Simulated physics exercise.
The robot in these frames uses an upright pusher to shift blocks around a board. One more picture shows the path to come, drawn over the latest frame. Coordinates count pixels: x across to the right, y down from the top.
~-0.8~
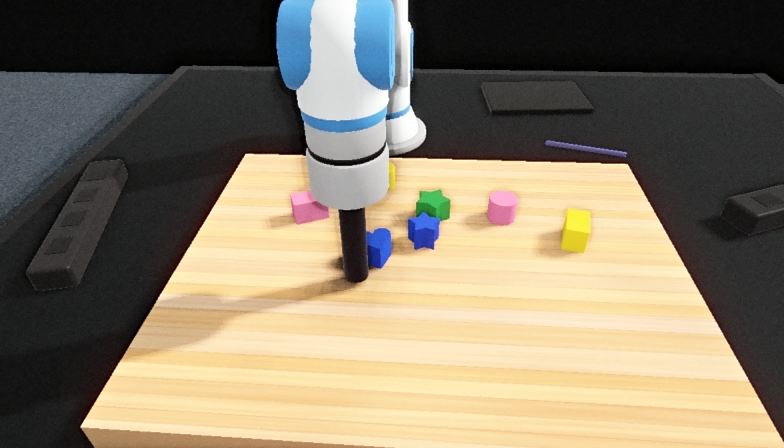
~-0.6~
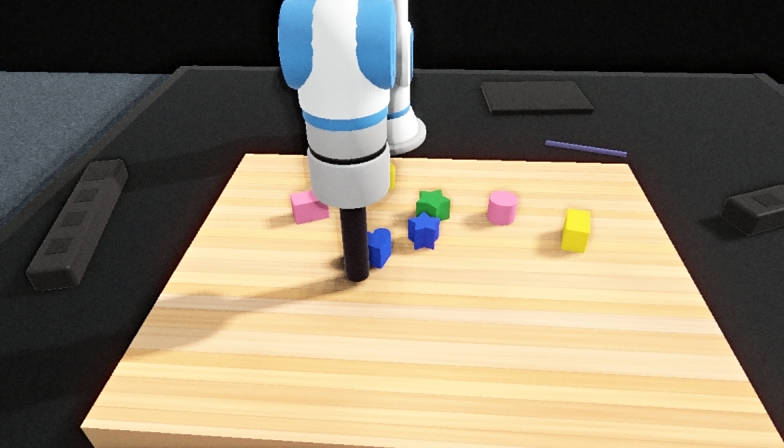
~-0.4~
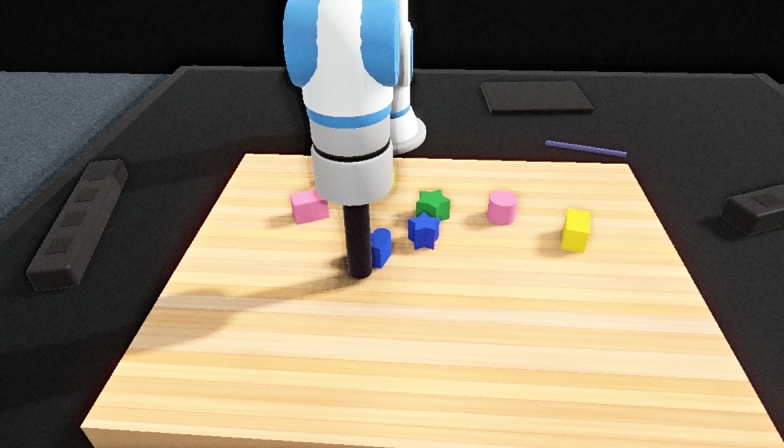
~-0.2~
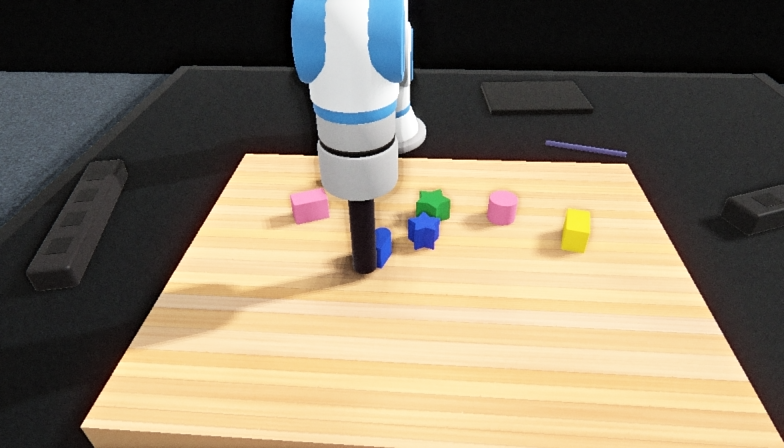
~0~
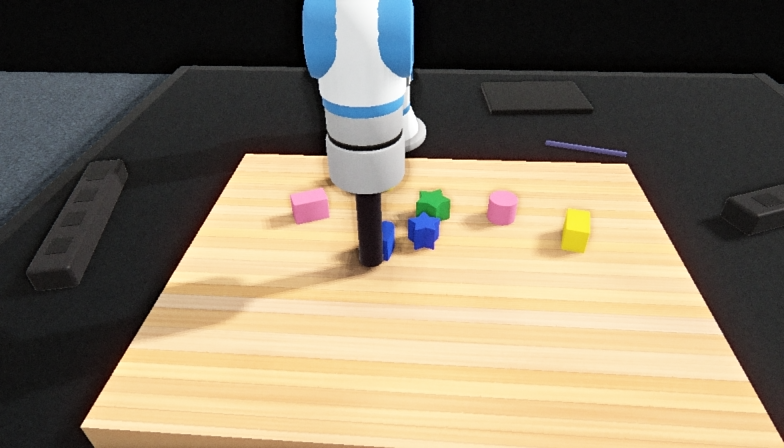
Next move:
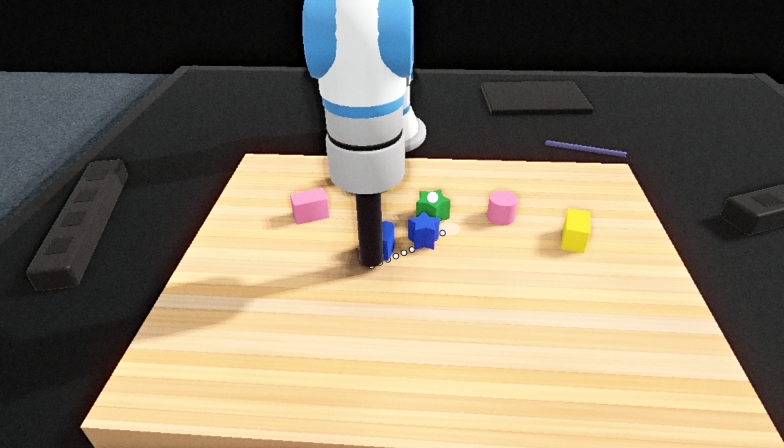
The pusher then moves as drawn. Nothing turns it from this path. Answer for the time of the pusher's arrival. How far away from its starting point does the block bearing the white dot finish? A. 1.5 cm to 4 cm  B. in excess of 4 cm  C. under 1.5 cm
Choice A: 1.5 cm to 4 cm.
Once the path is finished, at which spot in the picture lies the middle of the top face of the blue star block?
At roughly (463, 200).
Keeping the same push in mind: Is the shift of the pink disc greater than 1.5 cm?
No.
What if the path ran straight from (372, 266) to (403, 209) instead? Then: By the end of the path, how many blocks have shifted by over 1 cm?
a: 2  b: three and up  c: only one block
Option c.
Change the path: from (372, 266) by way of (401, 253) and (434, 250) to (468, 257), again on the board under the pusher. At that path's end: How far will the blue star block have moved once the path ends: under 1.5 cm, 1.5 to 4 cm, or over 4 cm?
Movement: 1.5 to 4 cm.
Path on the board, from (372, 266) by way of (401, 254) and (427, 242) to (449, 229); the dot is on the green star block.
What follows on the original path. One third of the way, pusher at (402, 248); blue heart at (391, 220), turned 45° anticlockwise.
Two thirds of the way, pusher at (428, 236); blue heart at (391, 220), turned 50° anticlockwise; blue star block at (442, 212), turned 30° anticlockwise; green star block at (434, 196).
At the end, pusher at (450, 223); blue heart at (391, 220), turned 50° anticlockwise; blue star block at (463, 200), turned 30° anticlockwise; green star block at (440, 189), turned 75° anticlockwise; pink disc in place.
